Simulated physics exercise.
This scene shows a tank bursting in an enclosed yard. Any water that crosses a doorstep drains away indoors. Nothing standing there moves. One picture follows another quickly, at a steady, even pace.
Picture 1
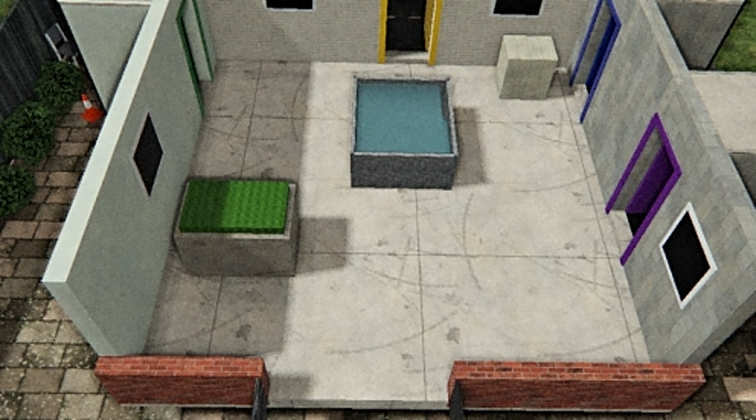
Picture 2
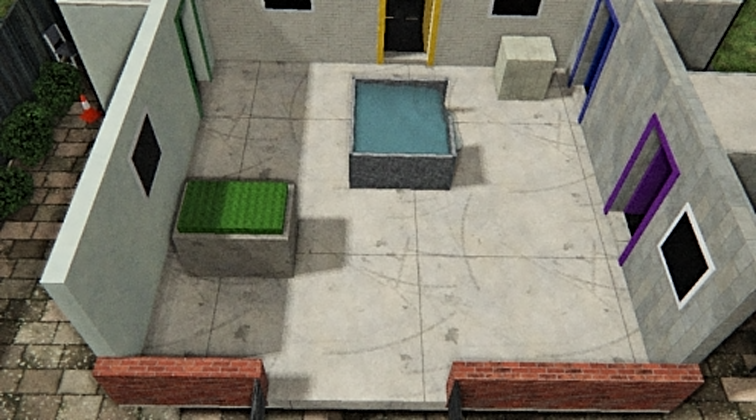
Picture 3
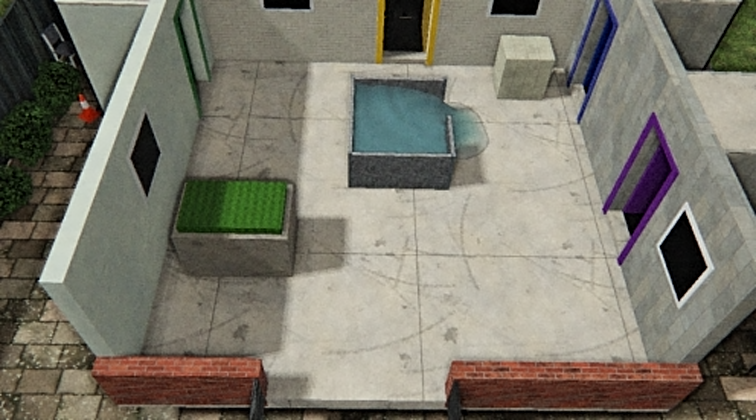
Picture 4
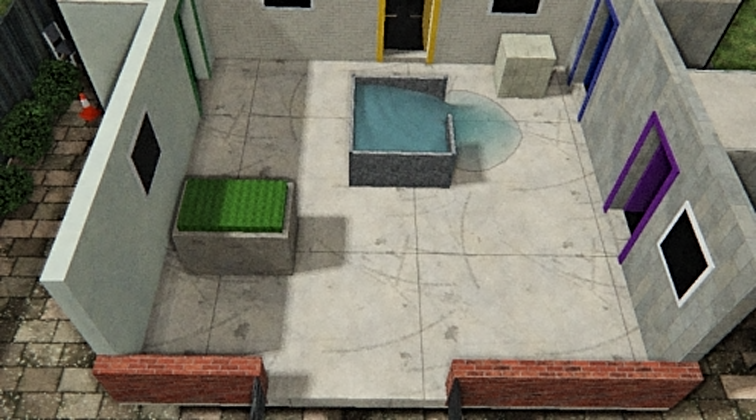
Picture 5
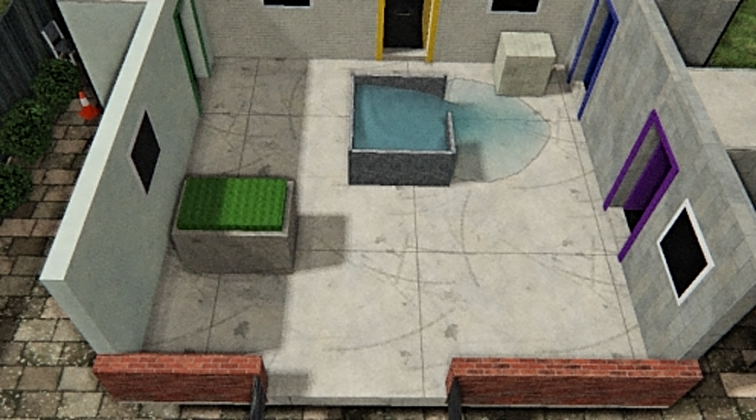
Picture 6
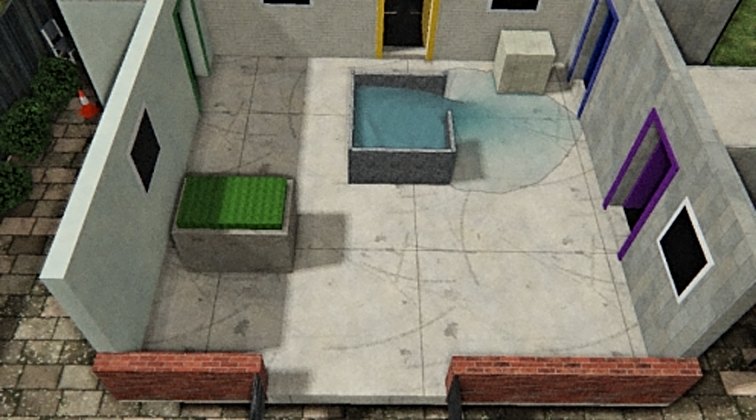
Water pours from the right side of a grey tank and spreads across the yard floor.
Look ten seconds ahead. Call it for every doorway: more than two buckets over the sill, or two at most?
My call: The purple door two at most; the green door two at most; the yellow door two at most; the blue door more than two.
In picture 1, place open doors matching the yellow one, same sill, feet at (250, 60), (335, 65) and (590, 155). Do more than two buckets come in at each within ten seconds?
In order, the new doors go: Undershoots, undershoots, overshoots.
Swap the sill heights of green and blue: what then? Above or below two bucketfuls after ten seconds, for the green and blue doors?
In short: Green keeps below it, blue floods.
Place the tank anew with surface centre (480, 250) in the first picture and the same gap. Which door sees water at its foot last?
The one in green.
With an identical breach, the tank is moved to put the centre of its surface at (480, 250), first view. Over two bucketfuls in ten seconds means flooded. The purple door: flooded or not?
Checking them one by one, the purple door crosses the line.
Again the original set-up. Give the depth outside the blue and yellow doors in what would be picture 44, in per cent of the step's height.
The first sits near 130 in a hundred and the second near 20 in a hundred.
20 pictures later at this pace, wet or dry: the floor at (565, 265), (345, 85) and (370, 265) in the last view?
In turn, the points end up soaked, soaked and high and dry.
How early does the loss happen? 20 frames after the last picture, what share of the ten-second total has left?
Roughly 60 %.
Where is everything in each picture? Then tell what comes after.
The tank at (402, 118) is whole and still, in the first frame.
The front is at a hidden place, out from the gap at (443, 122), in the second frame.
Water pours out at (442, 123) and has run to (484, 140), in the third frame.
The front is at (517, 137), out from the gap at (442, 121), in the fourth frame.
Water pours out at (442, 120) and has run to (542, 120), in the fifth frame.
Water pours out at (442, 118) and has run to (573, 119), in the sixth frame.
A moment on, water covers 15 % of the floor; the purple door not reached, the green door not reached, the yellow door not reached, the blue door over two buckets in.
Next, water covers 20 % of the floor; the purple door wet at the sill, nothing in, the green door not reached, the yellow door wet at the sill, nothing in, the blue door far over two buckets in.
Then, water covers 40 % of the floor; the purple door wet at the sill, nothing in, the green door not reached, the yellow door wet at the sill, nothing in, the blue door far over two buckets in.
Later, water covers 60 % of the floor; the purple door wet at the sill, nothing in, the green door wet at the sill, nothing in, the yellow door wet at the sill, nothing in, the blue door far over two buckets in.
In the end, water covers 80 % of the floor; the purple door wet at the sill, nothing in, the green door wet at the sill, nothing in, the yellow door wet at the sill, nothing in, the blue door far over two buckets in.
